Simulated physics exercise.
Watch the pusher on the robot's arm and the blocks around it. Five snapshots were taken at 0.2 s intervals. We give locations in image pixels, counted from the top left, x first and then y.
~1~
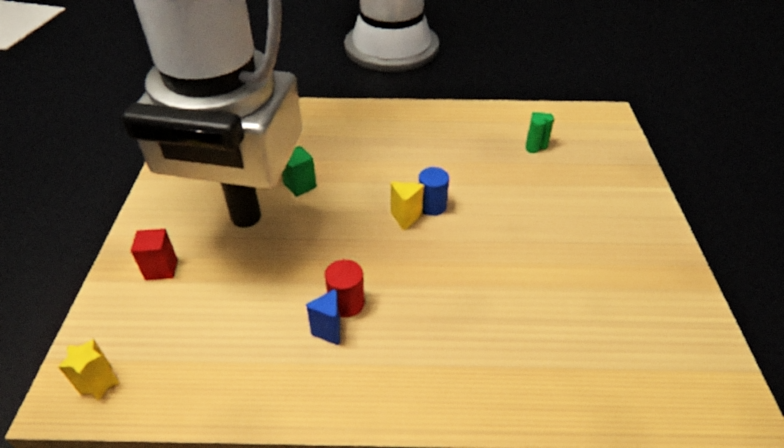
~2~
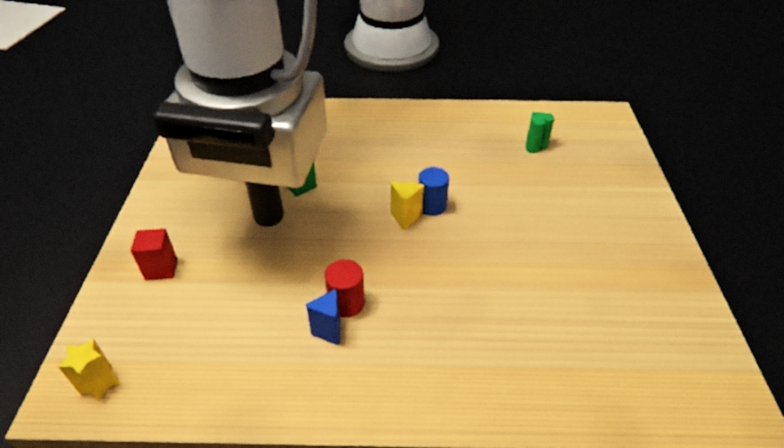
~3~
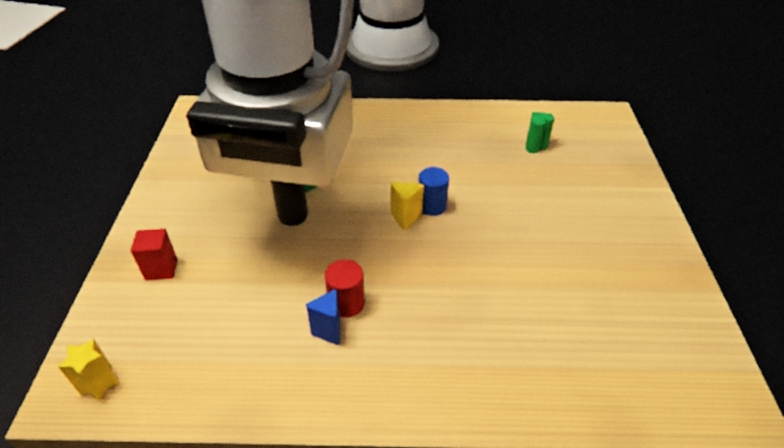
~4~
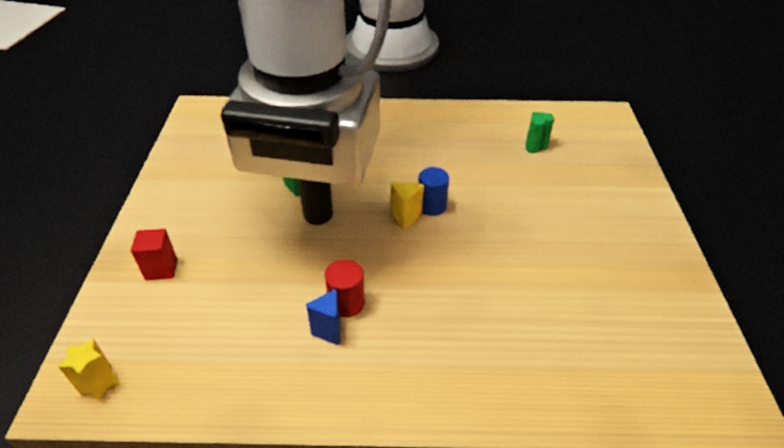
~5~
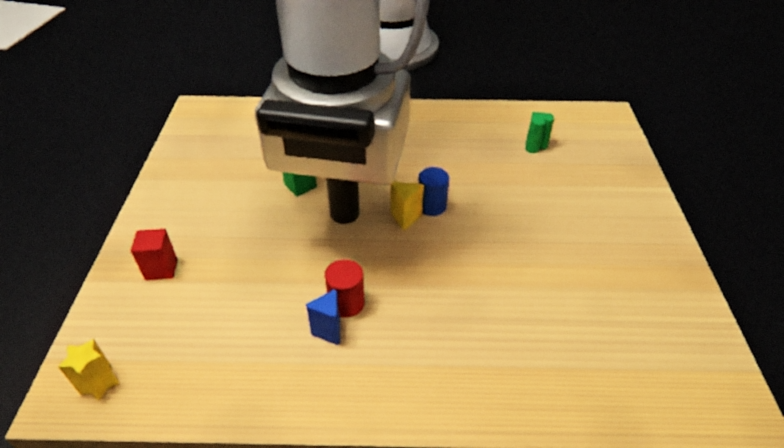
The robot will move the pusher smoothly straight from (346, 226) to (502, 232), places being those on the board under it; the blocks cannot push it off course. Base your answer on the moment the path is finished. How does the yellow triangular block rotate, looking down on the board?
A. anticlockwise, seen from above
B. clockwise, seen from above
The correct letter is A.
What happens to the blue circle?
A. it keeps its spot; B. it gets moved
B.
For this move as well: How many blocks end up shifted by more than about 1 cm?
I'd say two blocks get moved.
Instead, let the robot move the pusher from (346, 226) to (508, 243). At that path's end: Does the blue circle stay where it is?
No
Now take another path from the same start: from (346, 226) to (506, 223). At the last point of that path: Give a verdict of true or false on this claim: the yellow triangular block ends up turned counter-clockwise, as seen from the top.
It is true.
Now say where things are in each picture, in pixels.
The first picture shows lower end of the pusher at (247, 219), tops of blocks, green square piece at (296, 156), yellow triangular block at (406, 188), blue circle at (434, 176).
The second picture shows pusher at (269, 218), blocks as before.
The third picture shows pusher at (293, 217), blocks as before.
The fourth picture shows pusher at (319, 216), blocks as before.
The fifth picture shows pusher at (345, 215), green square piece hidden, yellow triangular block at (406, 188), blue circle at (434, 176).
What follows on the original path. One third of the way, pusher at (399, 216); yellow triangular block at (421, 188); blue circle at (442, 173).
Two thirds of the way, pusher at (451, 218); yellow triangular block at (464, 185), turned 35° anticlockwise; blue circle at (448, 170).
At the end, pusher at (504, 221); green square piece not moved; yellow triangular block at (470, 183), turned 60° anticlockwise; blue circle at (448, 170).
